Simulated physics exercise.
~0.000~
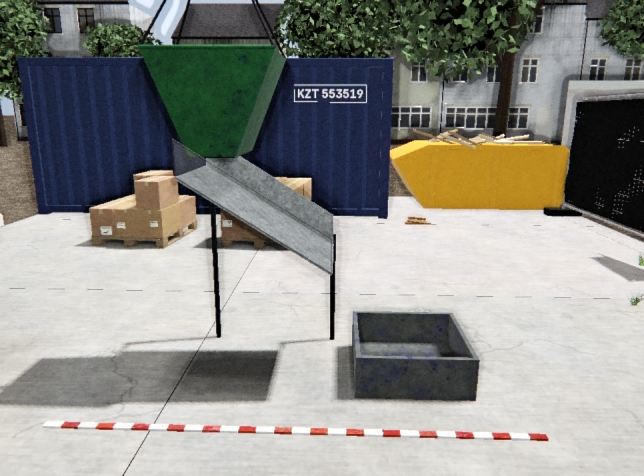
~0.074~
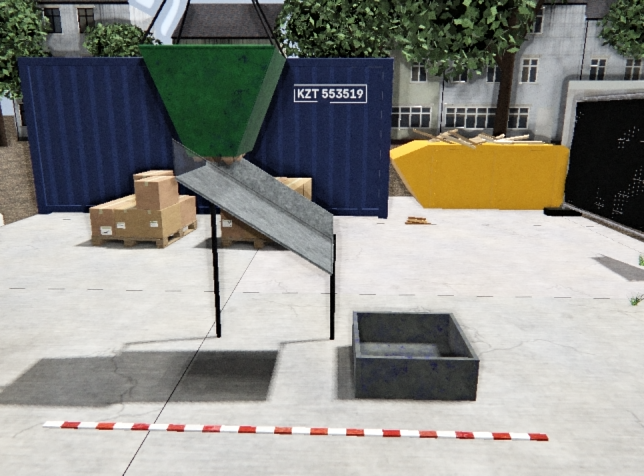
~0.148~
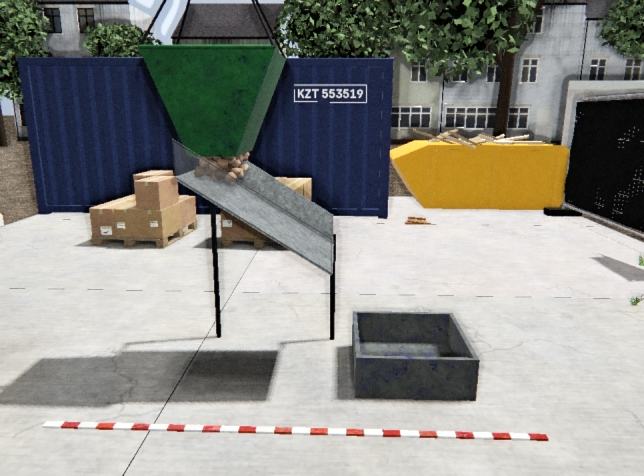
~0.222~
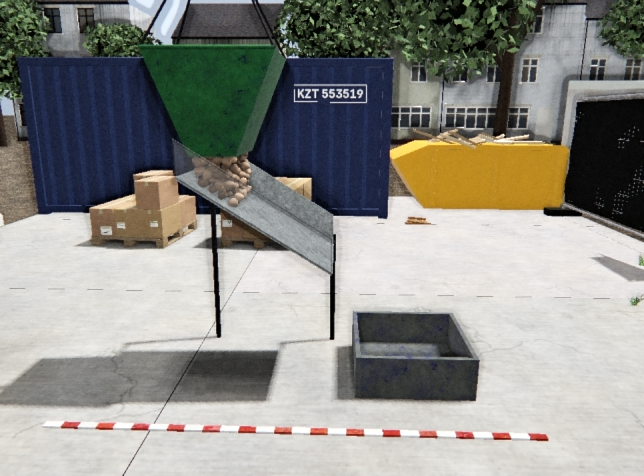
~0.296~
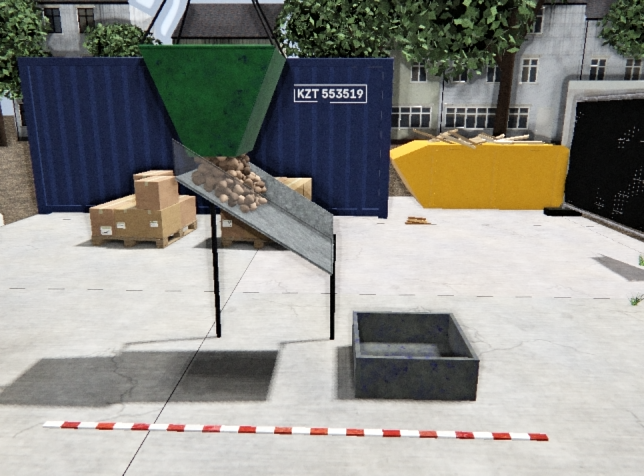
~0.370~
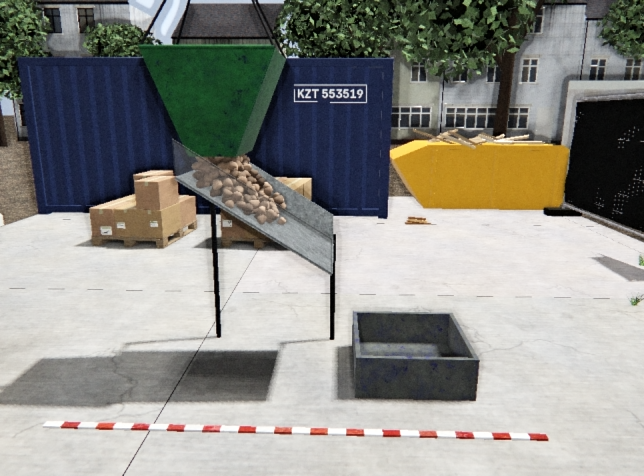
In the video, a green hopper hangs above a sloping grey chute in a paved yard, and rounded brown stones emerge from its bottom, spreading down the chute toward the right while the dark open bin below stays empty.
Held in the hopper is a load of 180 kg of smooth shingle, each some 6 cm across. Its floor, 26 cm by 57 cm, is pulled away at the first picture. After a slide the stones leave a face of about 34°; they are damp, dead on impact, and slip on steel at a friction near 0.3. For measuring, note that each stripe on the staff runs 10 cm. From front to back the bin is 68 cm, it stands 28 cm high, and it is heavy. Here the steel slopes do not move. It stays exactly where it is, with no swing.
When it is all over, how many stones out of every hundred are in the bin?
Some 96 out of 100.
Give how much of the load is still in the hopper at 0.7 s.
Roughly 35 per cent still sits inside.
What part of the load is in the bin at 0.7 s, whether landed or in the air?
Around 5 per cent at that point.
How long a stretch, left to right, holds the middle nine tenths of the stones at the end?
About 60 cm.
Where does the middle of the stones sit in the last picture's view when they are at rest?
Centre at rest: Roughly (414, 349).
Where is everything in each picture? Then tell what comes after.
In the first frame, the outlet is at (211, 148); nothing has dropped yet.
In the second frame, the outlet is at (211, 148); 4 % is out.
In the third frame, the outlet is at (211, 148); 10 % is out, the lowest stones still above the rim at (228, 173), 135 cm up.
In the fourth frame, the outlet is at (211, 148); 18 % is out, the lowest stones still above the rim at (239, 196), 122 cm up.
In the fifth frame, the outlet is at (211, 148); 26 % is out, the lowest stones still above the rim at (254, 202), 117 cm up.
In the sixth frame, the outlet is at (211, 148); 33 % is out, the lowest stones still above the rim at (275, 213), 109 cm up.
After 0.7 s, 36 % in the hopper, 55 % on the steel, 6 % falling or lying left of the bin, 3 % falling or lying in the bin; the stones farthest right are at (388, 302).
After 1.1 s, 4 % in the hopper, 54 % on the steel, 8 % falling or lying left of the bin, 34 % falling or lying in the bin; the stones farthest right are at (460, 360).
After 1.7 s, 0 % in the hopper, 12 % on the steel, 6 % falling or lying left of the bin, 82 % falling or lying in the bin, 0 % falling or lying beside or right of the bin; the stones farthest right are at (483, 348).
After 2.6 s, 0 % in the hopper, 96 % falling or lying in the bin, 4 % falling or lying beside or right of the bin; the stones farthest right are at (536, 371).
After 4.5 s, 0 % in the hopper, 96 % in the bin, 4 % beside or right of the bin; the stones farthest right are at (536, 366).
